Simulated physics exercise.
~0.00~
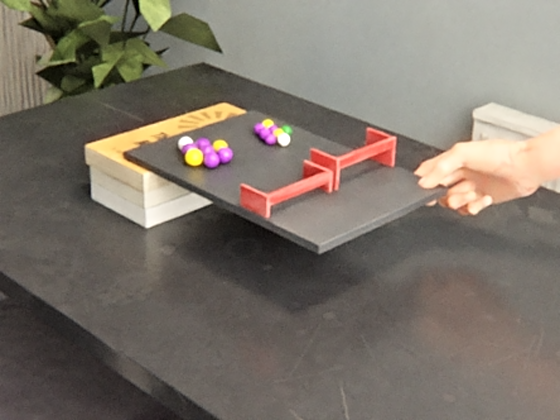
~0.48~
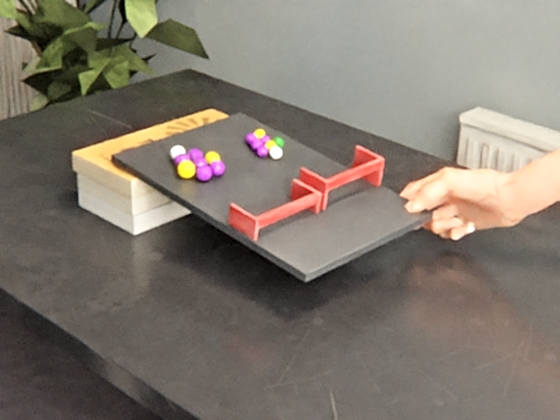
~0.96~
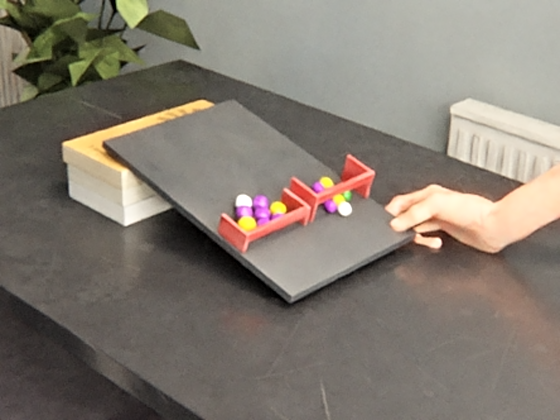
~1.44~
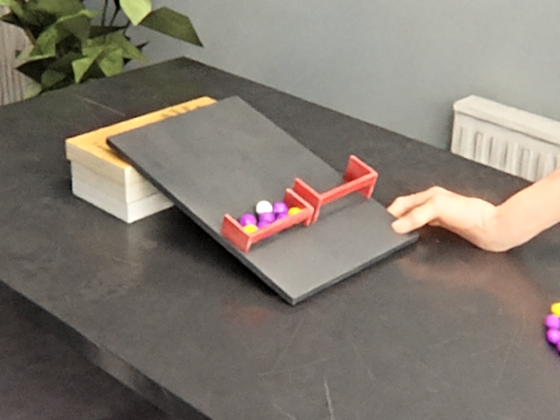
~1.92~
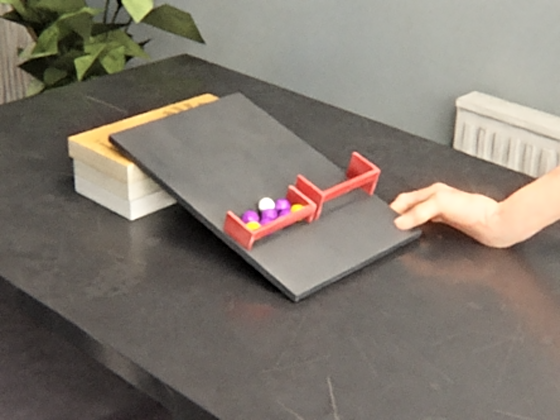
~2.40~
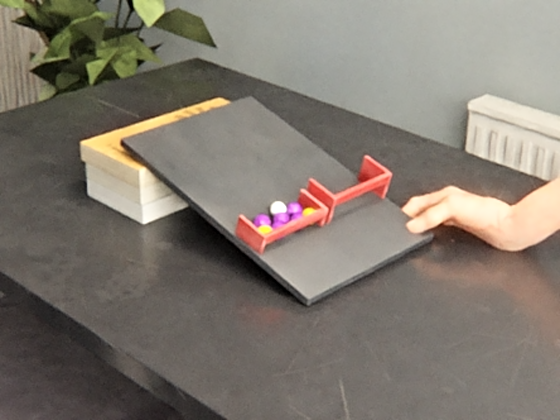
In the video, a hand lowers one end of a black board propped on a stack, and two clusters of colourful balls roll down toward red gates. The front cluster stays caught behind its gate, while the back cluster passes its gate and leaves the board.
